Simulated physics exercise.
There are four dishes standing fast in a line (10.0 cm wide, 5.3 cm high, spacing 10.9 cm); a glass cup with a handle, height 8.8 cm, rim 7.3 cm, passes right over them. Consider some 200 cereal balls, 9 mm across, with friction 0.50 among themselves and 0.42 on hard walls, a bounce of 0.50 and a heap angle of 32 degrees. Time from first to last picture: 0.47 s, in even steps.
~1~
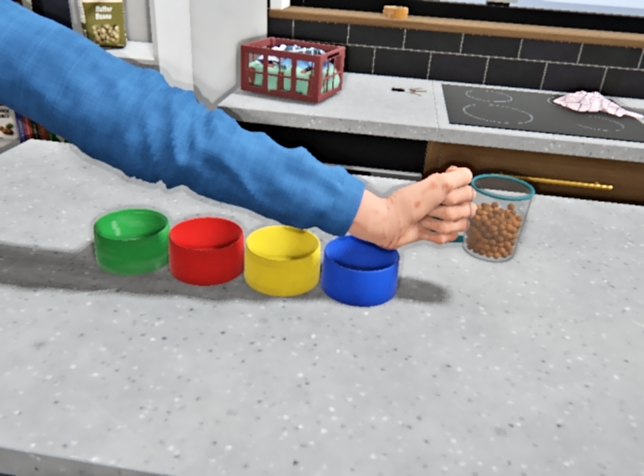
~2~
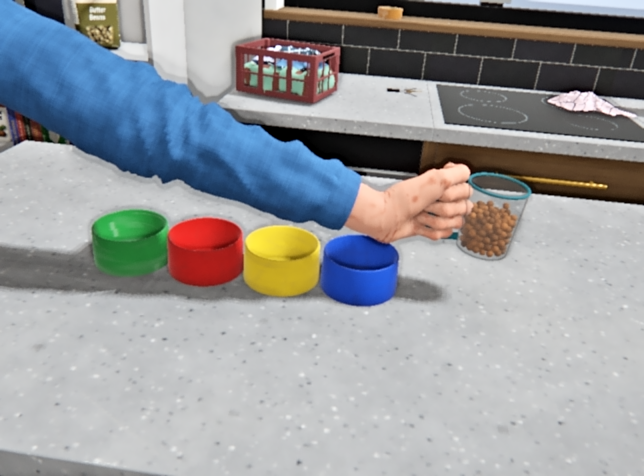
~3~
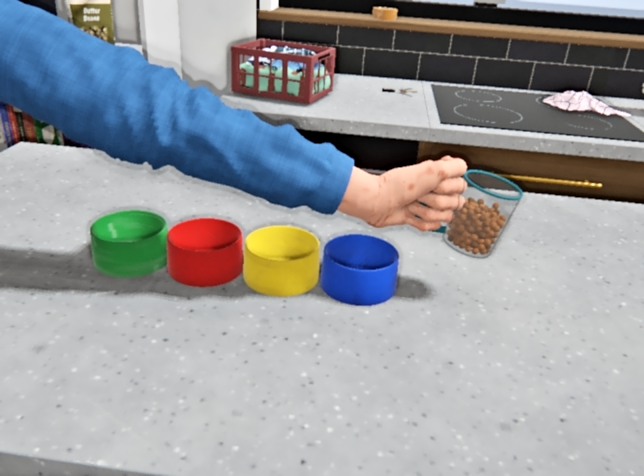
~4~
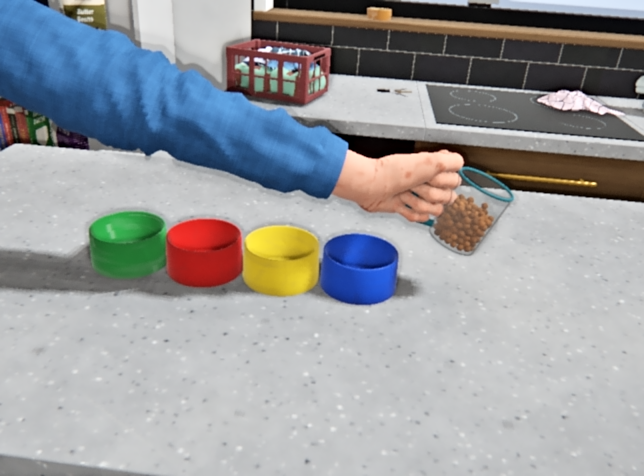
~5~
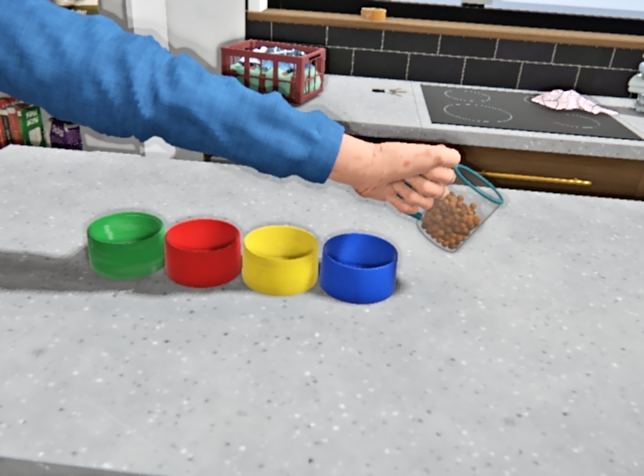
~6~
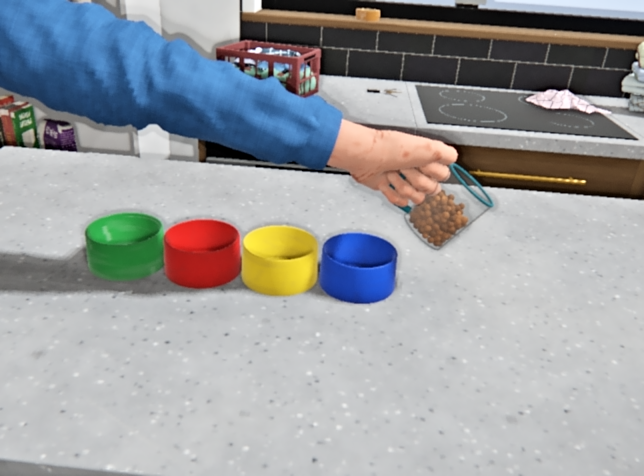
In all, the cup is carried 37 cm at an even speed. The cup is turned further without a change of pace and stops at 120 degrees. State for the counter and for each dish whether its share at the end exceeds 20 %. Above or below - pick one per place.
Red: Below; blue: Above; green: Below; yellow: Below; counter: Below.
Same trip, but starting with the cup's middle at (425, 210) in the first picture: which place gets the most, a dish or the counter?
The biggest share goes to yellow.
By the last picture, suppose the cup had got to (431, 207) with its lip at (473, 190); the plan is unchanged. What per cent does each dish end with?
The red dish keeps 20, the blue dish 0, the green dish 0 and the yellow dish 60.
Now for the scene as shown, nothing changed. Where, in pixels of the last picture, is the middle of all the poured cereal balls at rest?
Somewhere around (360, 271) in the final frame.
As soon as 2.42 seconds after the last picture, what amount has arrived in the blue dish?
Around 95 in a hundred by then.
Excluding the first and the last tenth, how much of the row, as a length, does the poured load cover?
The stretch is around 6 cm long.
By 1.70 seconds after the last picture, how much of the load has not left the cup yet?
Reading: Approx. 0 %.
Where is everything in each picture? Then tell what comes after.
In the first frame, cup at (495, 219), tilt 0 degrees, lip at (533, 190), moved 0.0 cm; middle of the pieces at (495, 230); blue dish at (362, 253); yellow dish at (283, 243); red dish at (206, 233); green dish at (132, 224).
In the second frame, cup at (490, 217), tilt 3 degrees, lip at (529, 190), moved 0.5 cm; middle of the pieces at (489, 228).
In the third frame, cup at (479, 215), tilt 11 degrees, lip at (521, 193), moved 1.8 cm; middle of the pieces at (477, 226).
In the fourth frame, cup at (468, 213), tilt 20 degrees, lip at (512, 196), moved 3.1 cm; middle of the pieces at (465, 223).
In the fifth frame, cup at (457, 210), tilt 28 degrees, lip at (502, 199), moved 4.4 cm; middle of the pieces at (452, 220).
In the sixth frame, cup at (446, 209), tilt 36 degrees, lip at (492, 203), moved 5.7 cm; middle of the pieces at (440, 218); blue dish at (360, 250); yellow dish at (281, 243); red dish at (202, 236); green dish at (125, 229).
Then, 1.02 s after the last picture, tilt 120 degrees; cup holds 45 %, blue 50 %.
Then, 1.70 s after the last picture, tilt 120 degrees; cup holds 0 %, blue 95 %.
Then, 2.42 s after the last picture, tilt 120 degrees; cup holds 0 %, blue 95 %.
In the end, red 0 %, blue 95 %, green 0 %, yellow 0 %, counter 5 %.
